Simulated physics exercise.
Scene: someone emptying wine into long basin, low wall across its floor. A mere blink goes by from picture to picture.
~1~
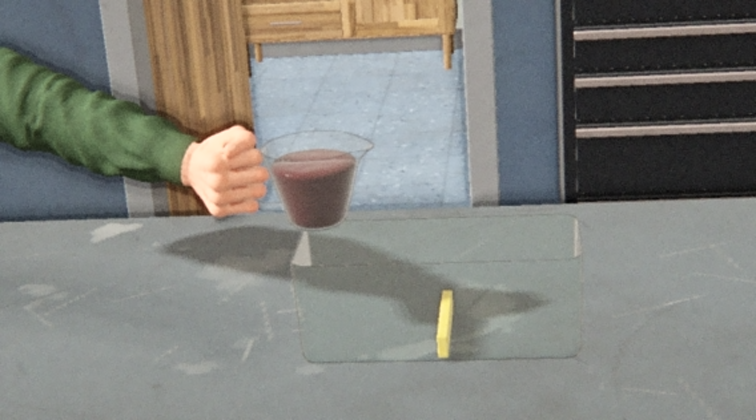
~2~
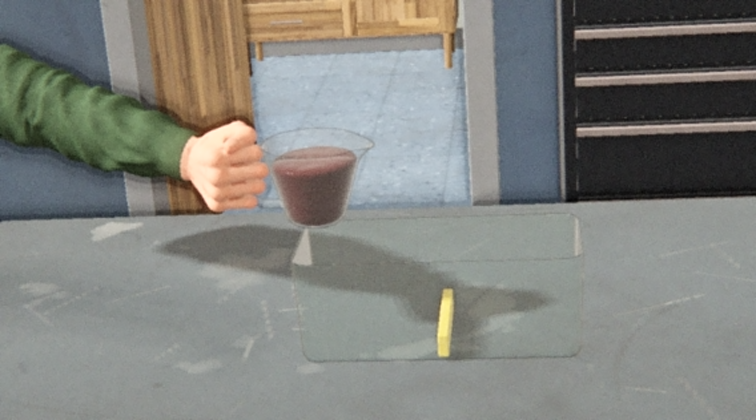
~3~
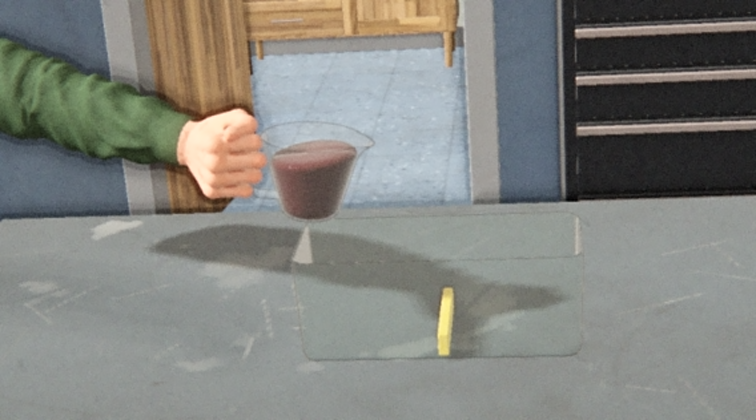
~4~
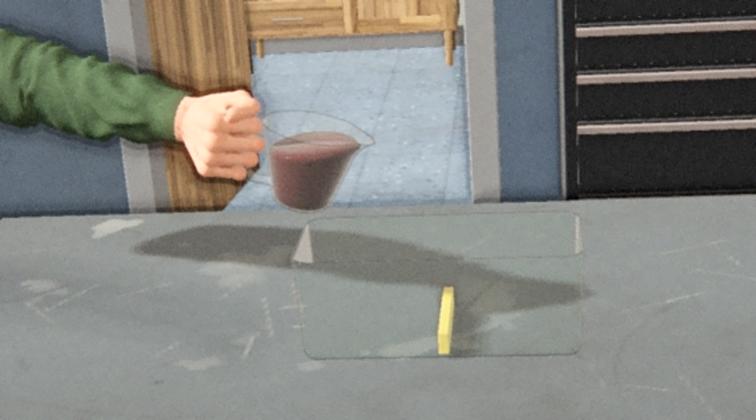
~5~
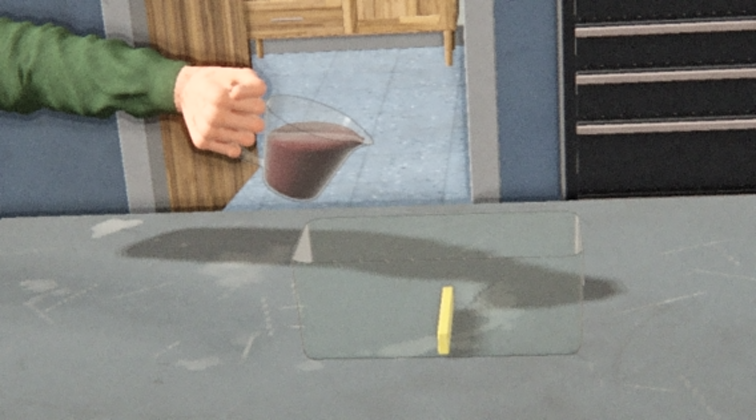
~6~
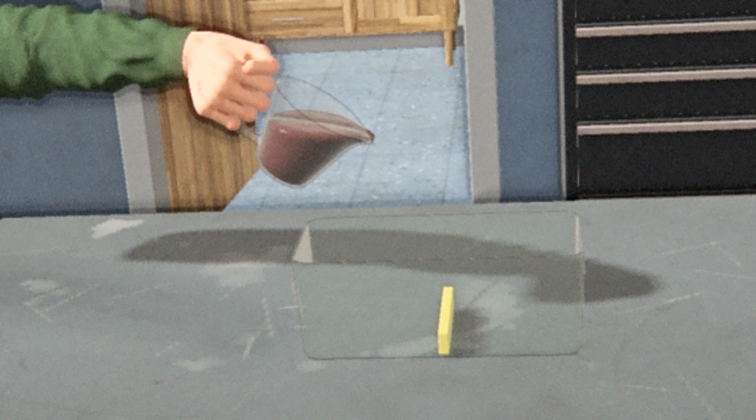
Hand in a green sleeve tilting a glass cup of dark red liquid rightward above a clear basin with a yellow strip inside.
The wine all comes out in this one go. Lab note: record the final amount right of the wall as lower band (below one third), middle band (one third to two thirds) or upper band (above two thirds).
The right side is left with enough to pass two thirds.
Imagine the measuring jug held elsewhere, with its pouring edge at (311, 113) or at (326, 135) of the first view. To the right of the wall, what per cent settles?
Start one gives some 20 %, start two some 30 %.
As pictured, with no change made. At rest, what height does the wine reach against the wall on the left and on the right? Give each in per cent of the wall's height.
10 % left, 60 % right.
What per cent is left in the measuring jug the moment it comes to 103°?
About 40 % remains.
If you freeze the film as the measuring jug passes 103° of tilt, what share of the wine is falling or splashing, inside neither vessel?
Airborne fraction: Approx. 50 %.
A moment on, the measuring jug is tipped right over and 38 per cent is still to pour, 5 is left of the wall and 8 right of it.
Next, the measuring jug is tipped right over and 0 per cent is still to pour, 5 is left of the wall and 88 right of it.
Then the measuring jug is tipped right over and 0 per cent is still to pour, 15 is left of the wall and 77 right of it.
Later the measuring jug is tipped right over and 0 per cent is still to pour, 17 is left of the wall and 77 right of it.
In the end 17 per cent lies left of the wall, 77 right of it and 6 outside.
